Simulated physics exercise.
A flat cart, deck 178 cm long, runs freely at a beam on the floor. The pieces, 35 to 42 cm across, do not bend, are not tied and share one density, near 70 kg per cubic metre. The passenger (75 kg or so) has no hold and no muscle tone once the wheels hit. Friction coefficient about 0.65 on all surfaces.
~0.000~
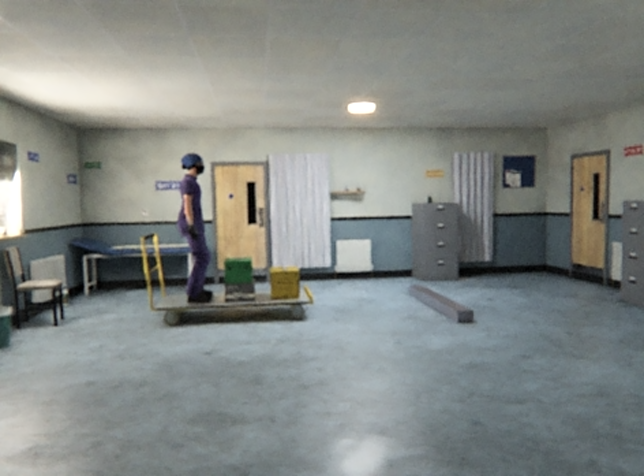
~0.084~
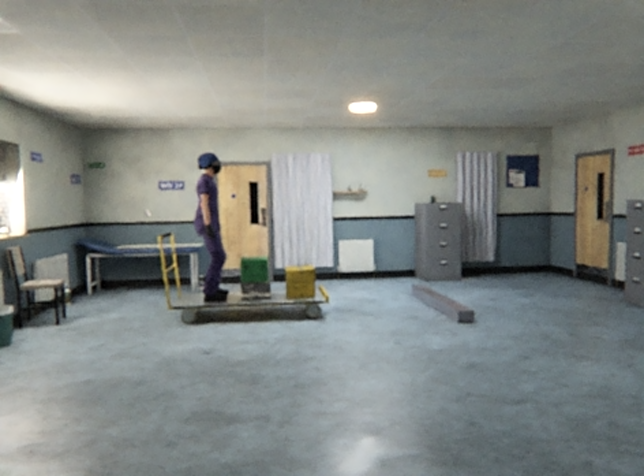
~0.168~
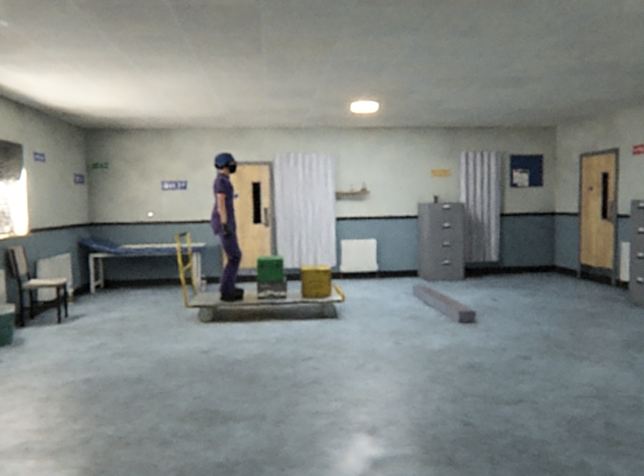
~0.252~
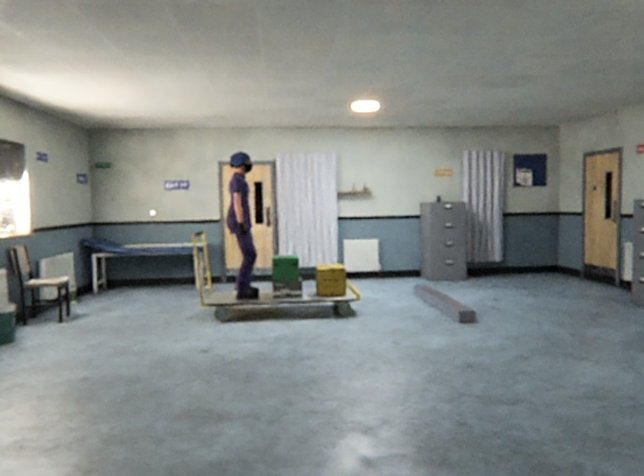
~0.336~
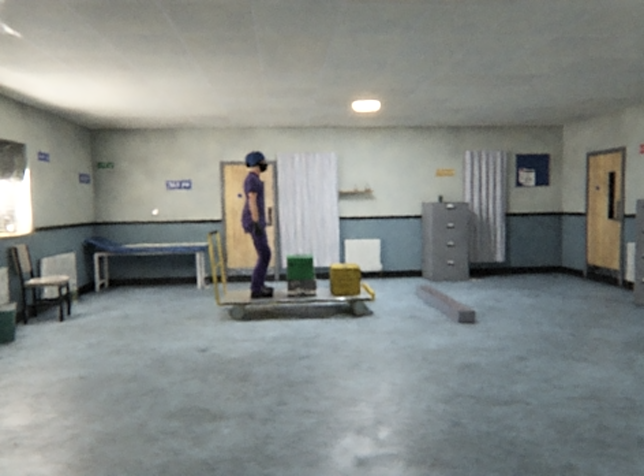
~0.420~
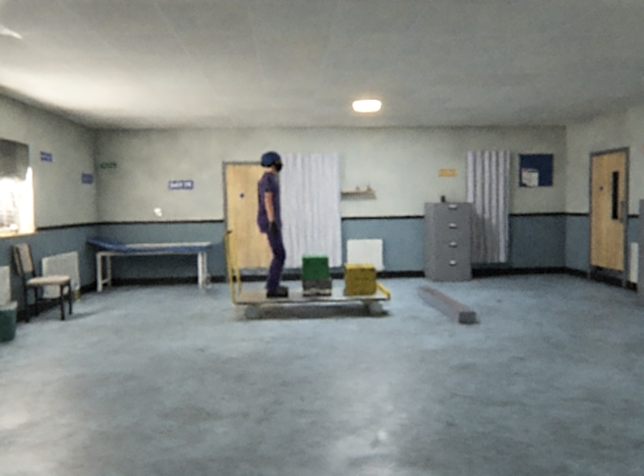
In a clinic-like room with blue-and-cream walls, a person in dark purple clothes and a blue cap stands on a flat cart behind a green box and a yellow box as it rolls steadily right across the floor.
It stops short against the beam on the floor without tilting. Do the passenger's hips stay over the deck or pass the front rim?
In the end the passenger's hips stay behind the front rim.
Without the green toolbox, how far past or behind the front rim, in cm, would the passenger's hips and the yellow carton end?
Then hips 30 behind, yellow 20 behind.
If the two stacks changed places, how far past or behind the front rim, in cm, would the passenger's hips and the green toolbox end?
Then hips 80 behind, green 70 past.
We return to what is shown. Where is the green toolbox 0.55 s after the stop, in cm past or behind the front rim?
Some 50 cm behind it.
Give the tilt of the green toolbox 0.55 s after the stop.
It is tilted some 10°.
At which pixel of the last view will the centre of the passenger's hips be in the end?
Around (379, 248).
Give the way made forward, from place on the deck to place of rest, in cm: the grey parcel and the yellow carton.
Grey 25, yellow 10.
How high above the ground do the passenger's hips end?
About 75 cm.
Impact comes at 0.76 s.
After 1.01 s the passenger's hips are 87 cm behind the rim, near (373, 240) in the last picture's view.
After 1.31 s the passenger's hips are 75 cm behind the rim, near (383, 238) in the last picture's view.
After 1.76 s the passenger's hips are 76 cm behind the rim, near (382, 246) in the last picture's view.
At rest, 2.5 s, nothing is past the rim; behind it, grey parcel, green toolbox, yellow carton and the passenger's hips.
